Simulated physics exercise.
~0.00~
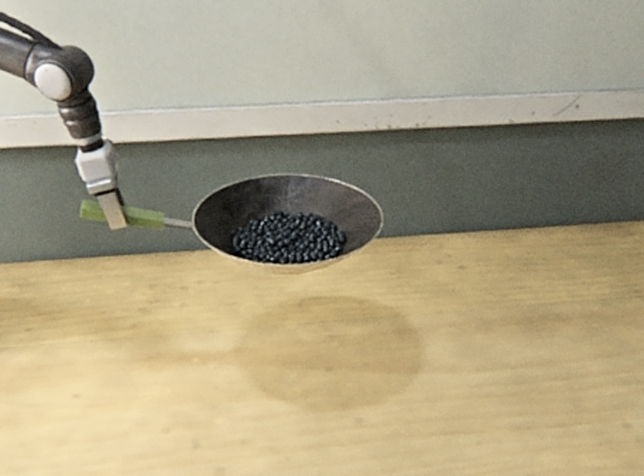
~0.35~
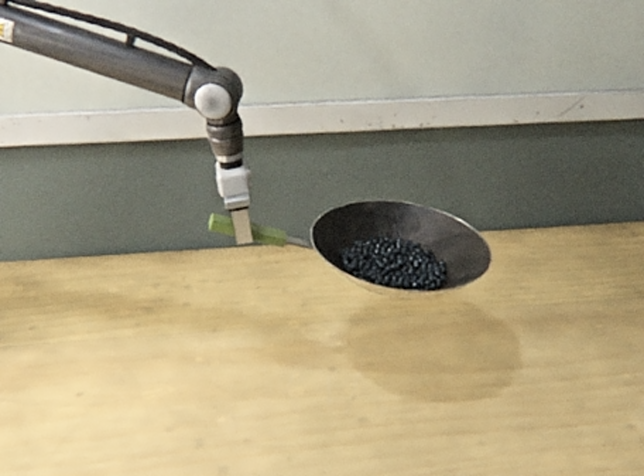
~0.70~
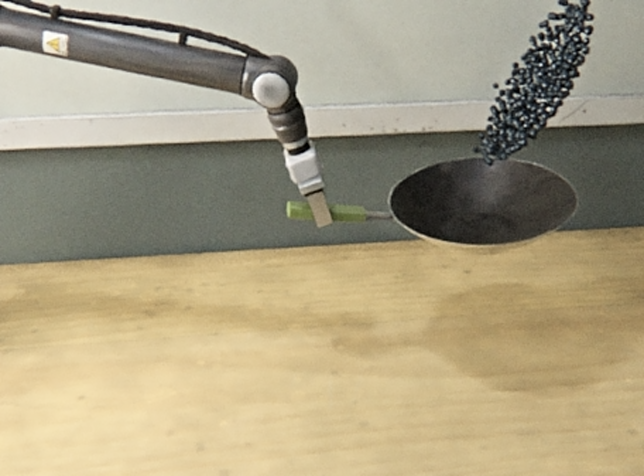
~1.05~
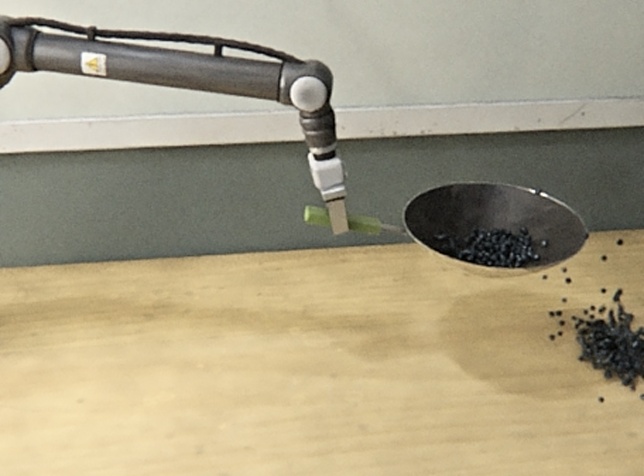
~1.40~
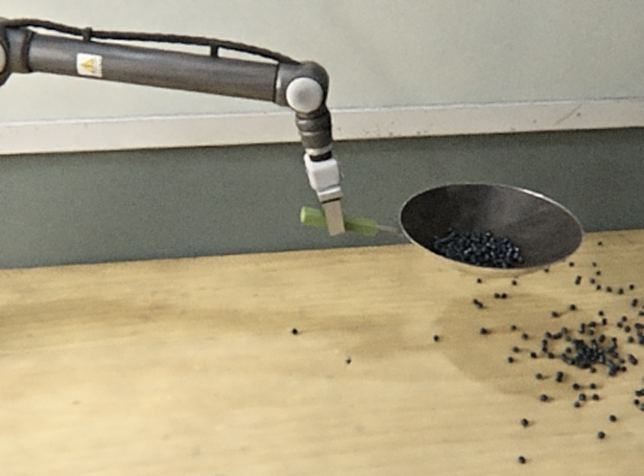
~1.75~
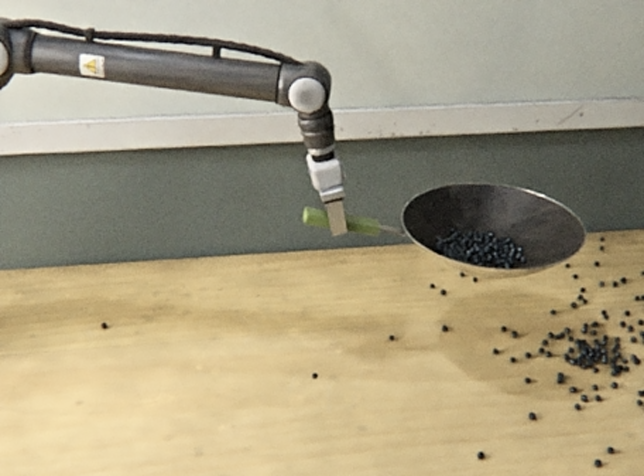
Above a wooden tabletop, a robot arm swings a wok rightward, tossing dark beads that partly land back inside, most scattering below.
